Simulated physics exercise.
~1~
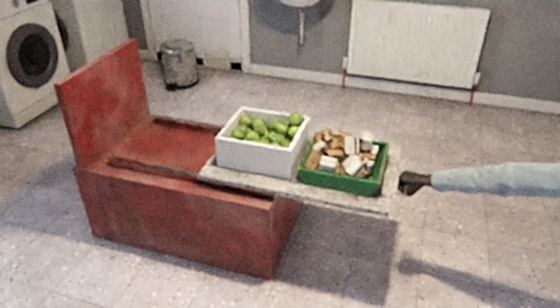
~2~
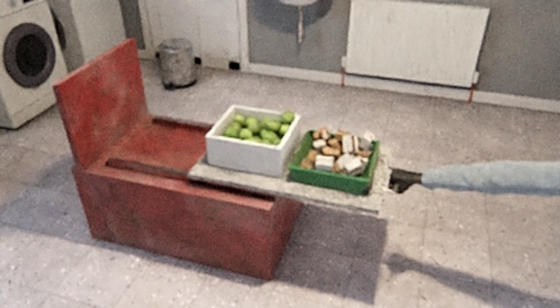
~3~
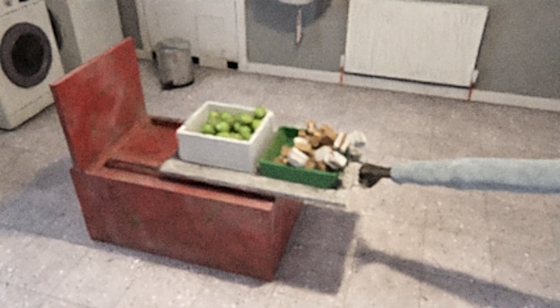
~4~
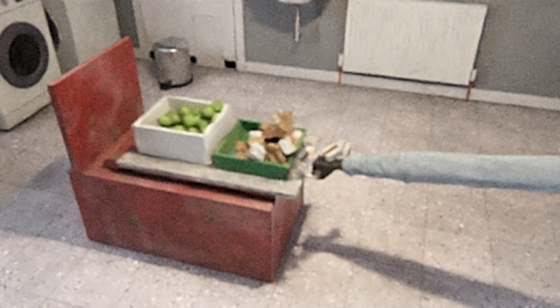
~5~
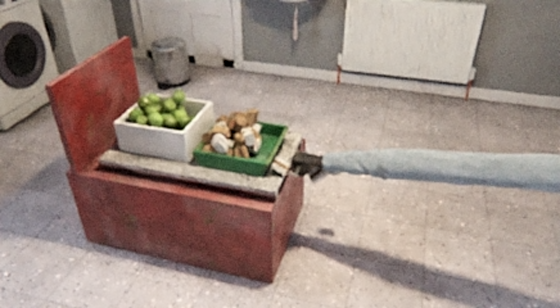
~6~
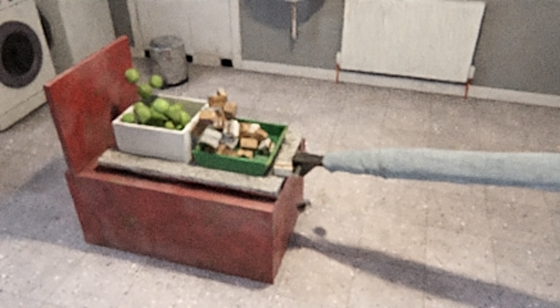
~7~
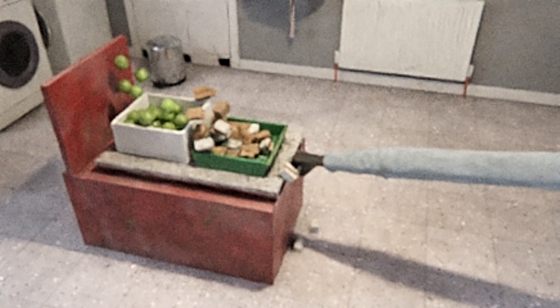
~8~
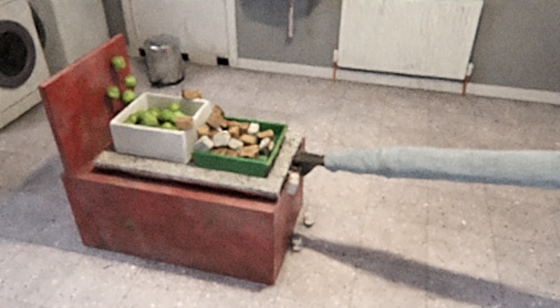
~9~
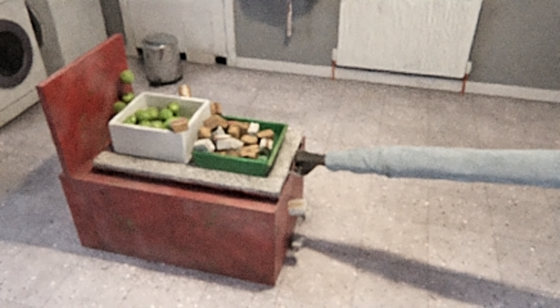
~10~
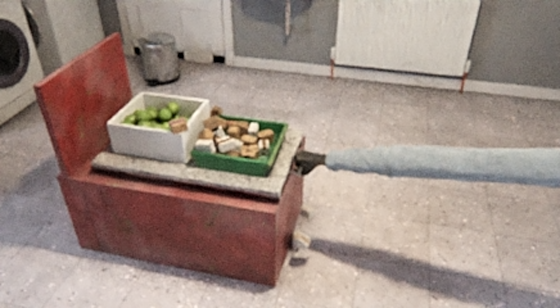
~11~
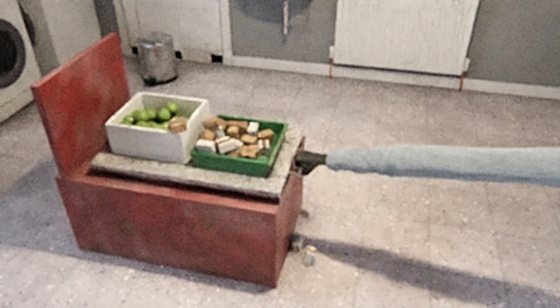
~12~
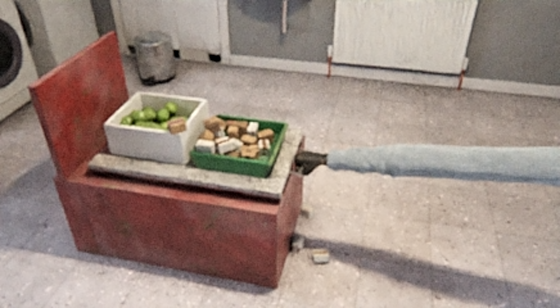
In a grey-walled room with a washing machine and a radiator, a shelf is drawn out from a red chest, carrying a white box of green apples and a green box of small parcels. A dark hand on a pale blue sleeved arm pushes the shelf left, and parcels begin slipping off the near right end. The shelf stops abruptly over the chest. Apples and parcels leap up and leftward, some apples dropping by the upright back panel. Both boxes end in place, less full, with a few parcels lying on the floor at right.
